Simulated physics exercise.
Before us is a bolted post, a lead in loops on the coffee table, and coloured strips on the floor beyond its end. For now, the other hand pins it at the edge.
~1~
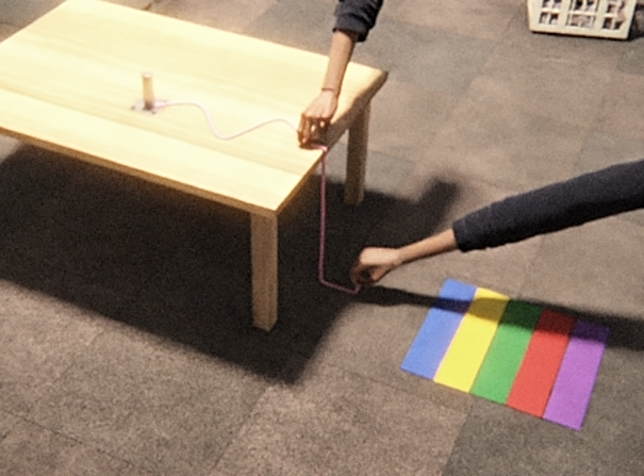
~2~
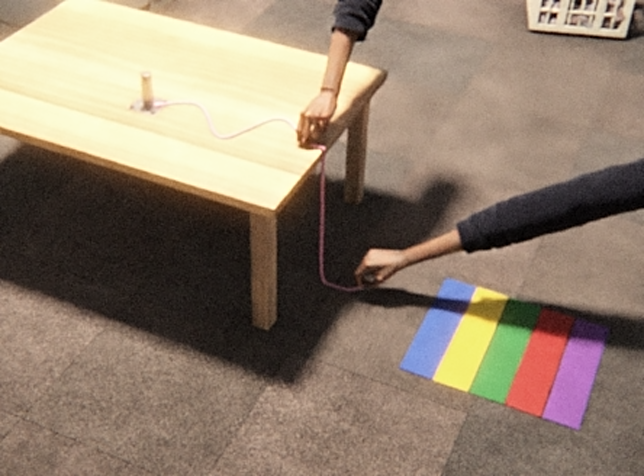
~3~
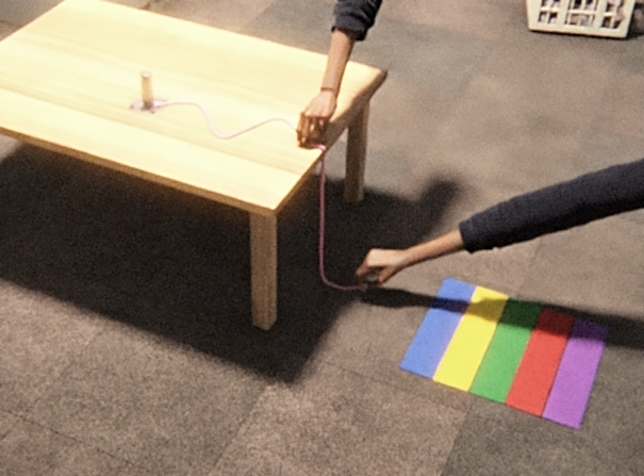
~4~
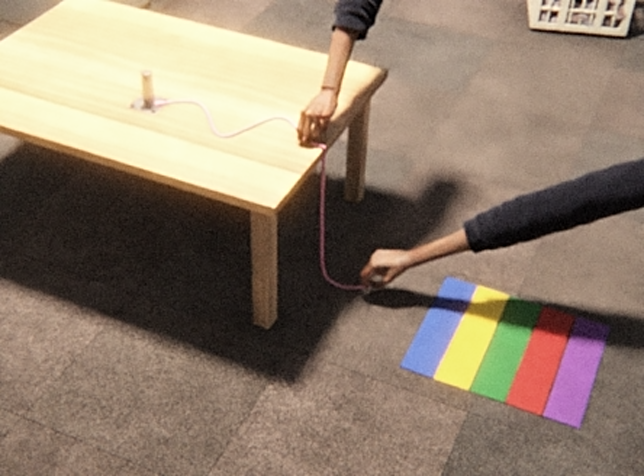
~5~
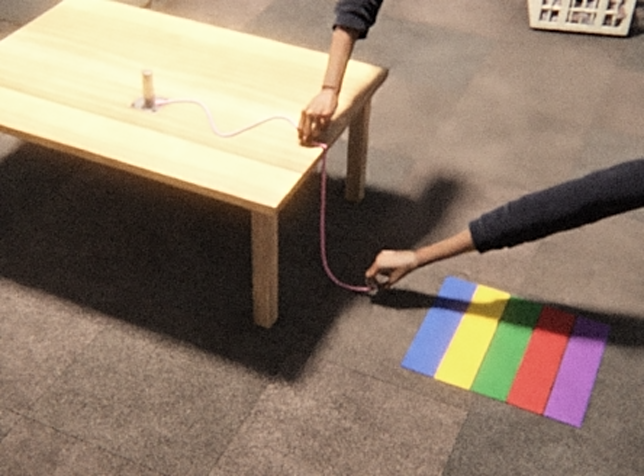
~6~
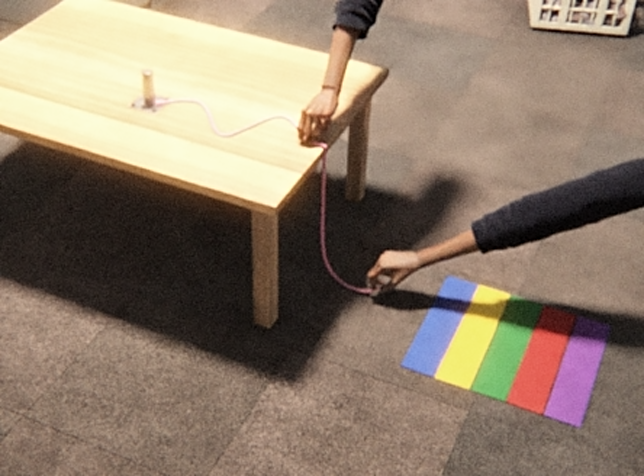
The clip opens on a wooden table with a thin pink cord curving across its top, one hand pinning it at the edge while another holds its end near the floor. The lower hand then edges slightly right, drawing the cord's end a little closer to five coloured strips.
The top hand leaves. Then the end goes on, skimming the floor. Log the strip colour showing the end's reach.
Reach: Red strip.
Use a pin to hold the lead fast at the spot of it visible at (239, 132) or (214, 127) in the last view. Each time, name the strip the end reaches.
Green; green.
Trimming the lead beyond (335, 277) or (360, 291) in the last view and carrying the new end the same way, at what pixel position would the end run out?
First try near (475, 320), second near (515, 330).
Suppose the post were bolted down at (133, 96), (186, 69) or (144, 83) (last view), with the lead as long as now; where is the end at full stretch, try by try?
Estimated pixels per try: (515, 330); (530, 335); (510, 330).
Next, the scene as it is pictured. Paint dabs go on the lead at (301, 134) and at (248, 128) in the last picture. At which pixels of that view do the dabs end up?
The first ends at (350, 175) and the second at (283, 138).
Soon after, end near (470, 317); over yellow.
Then, end near (516, 332); over green.
At full stretch, end near (543, 341); over red. The red one.
